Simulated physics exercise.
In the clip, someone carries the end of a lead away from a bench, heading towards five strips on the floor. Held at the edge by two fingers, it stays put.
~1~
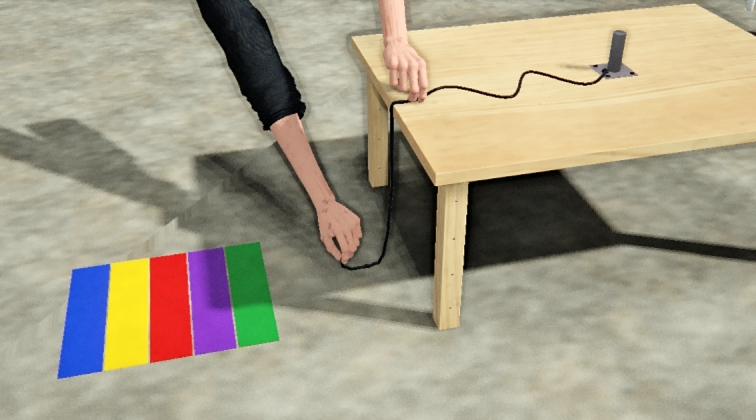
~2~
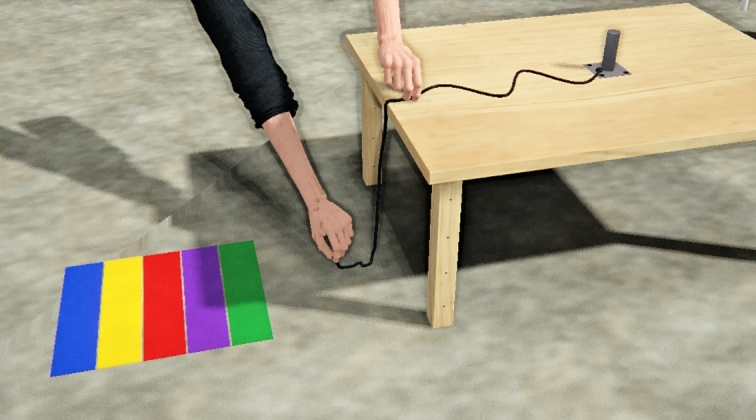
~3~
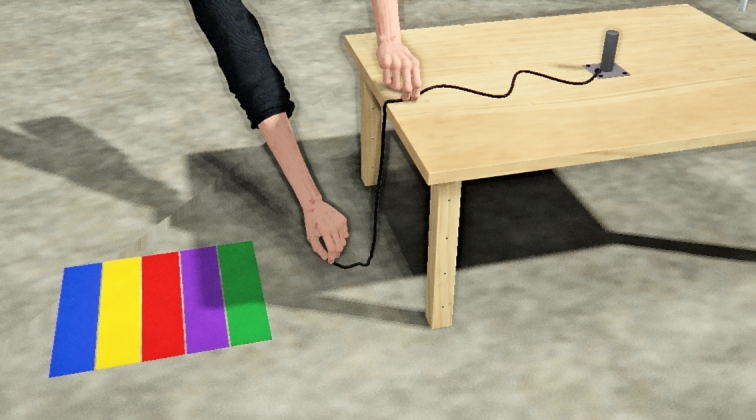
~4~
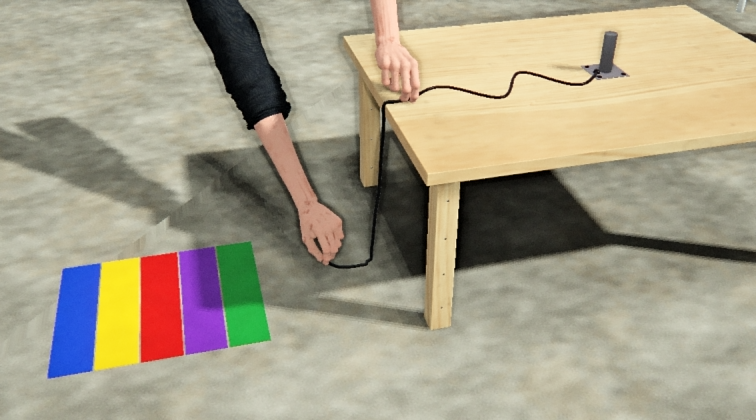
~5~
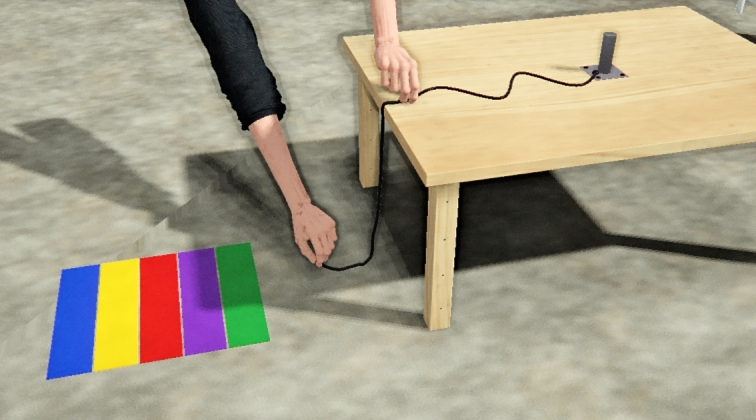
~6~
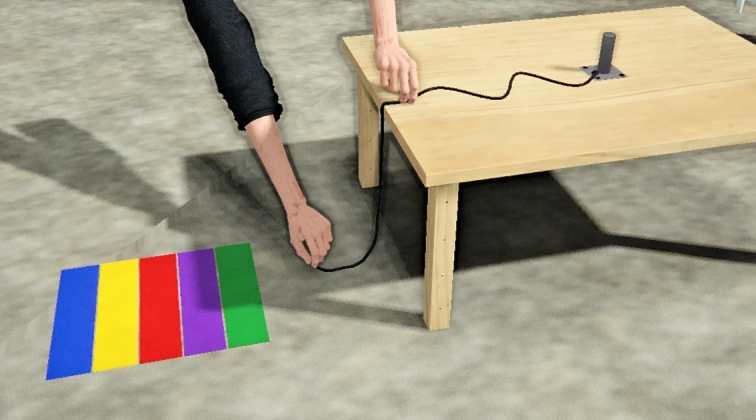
On a mottled grey floor beside a wooden table, one hand presses a black cord at the table's edge while the other holds its low end near five coloured strips. The lower hand draws the end slightly left towards the green strip, and the hanging cord bends a little wider beneath the edge.
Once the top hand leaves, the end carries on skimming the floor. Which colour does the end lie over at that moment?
It lies over yellow.
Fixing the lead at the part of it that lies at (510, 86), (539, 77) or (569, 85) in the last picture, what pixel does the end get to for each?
First try near (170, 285), second near (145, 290), third near (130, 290).
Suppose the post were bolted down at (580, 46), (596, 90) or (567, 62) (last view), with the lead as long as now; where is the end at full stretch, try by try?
Approximate places, in that order: (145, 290), (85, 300), (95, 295).
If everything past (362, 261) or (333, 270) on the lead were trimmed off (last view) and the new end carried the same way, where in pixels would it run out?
I'd say somewhere near (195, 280) the first time and near (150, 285) the second time.
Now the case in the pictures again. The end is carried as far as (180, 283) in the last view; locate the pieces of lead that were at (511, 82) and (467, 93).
(475, 87) for the first, (403, 97) for the second.
Early on, end near (180, 283); over purple.
Midway, end near (141, 289); over red.
At the end of the slack, end near (117, 293); over yellow. The yellow one.
